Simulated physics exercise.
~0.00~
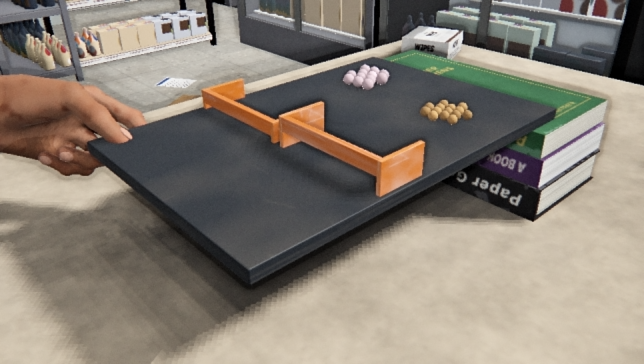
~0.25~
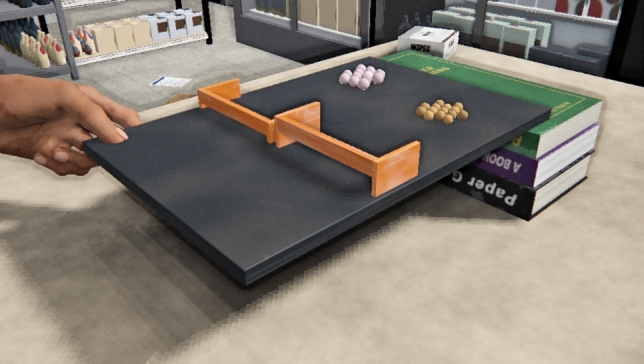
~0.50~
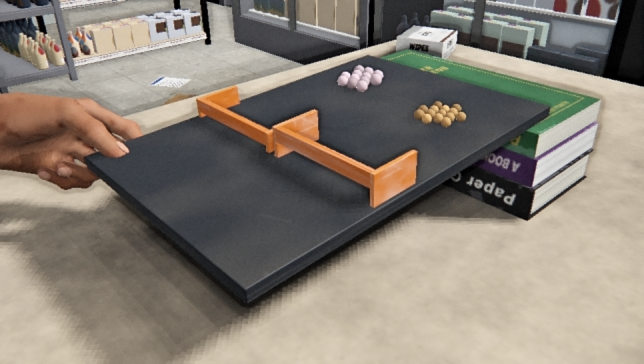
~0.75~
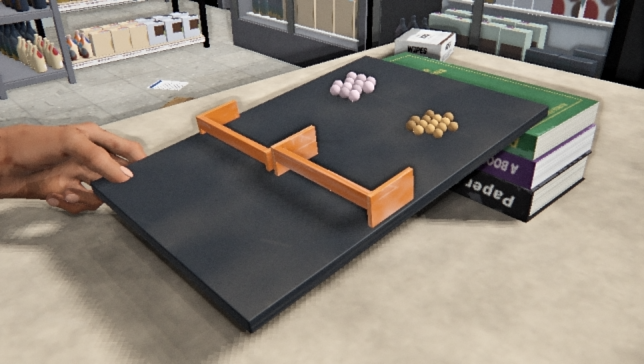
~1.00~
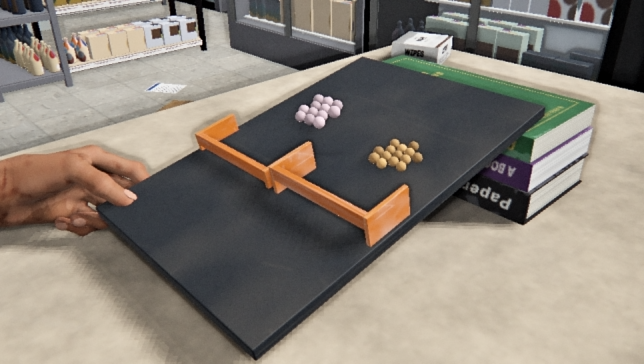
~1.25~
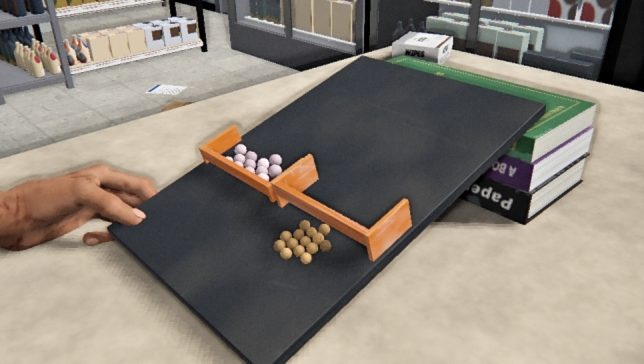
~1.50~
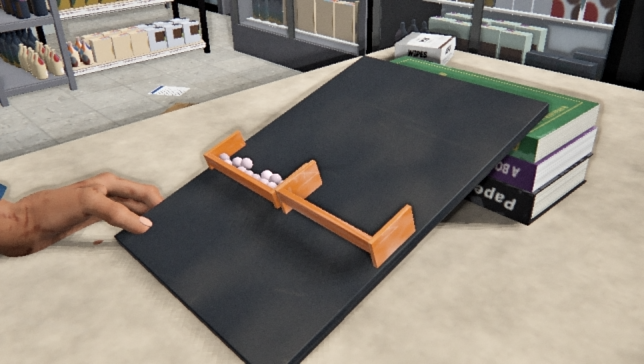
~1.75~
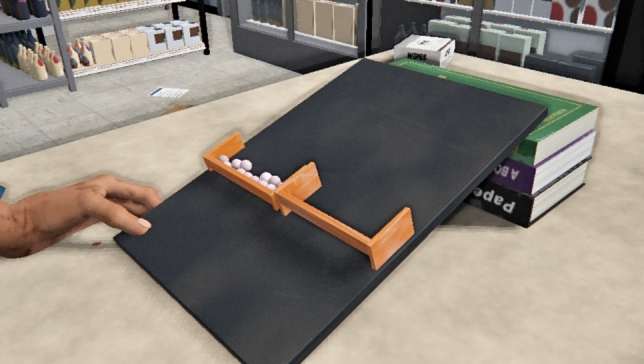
A hand at the left holds the low end of a dark board whose far end rests on stacked books, green on top, on a pale table in a shop-like room, seen from slightly above. Two orange bars stand across the board, with a cluster of pinkish-white balls and one of golden-brown balls above them. The hand lowers its end, the board steepens, and both clusters slide down toward the left. The brown balls pass beneath the front bar and leave the board, while the pale ones gather against the back bar and stay there as the board rests still.
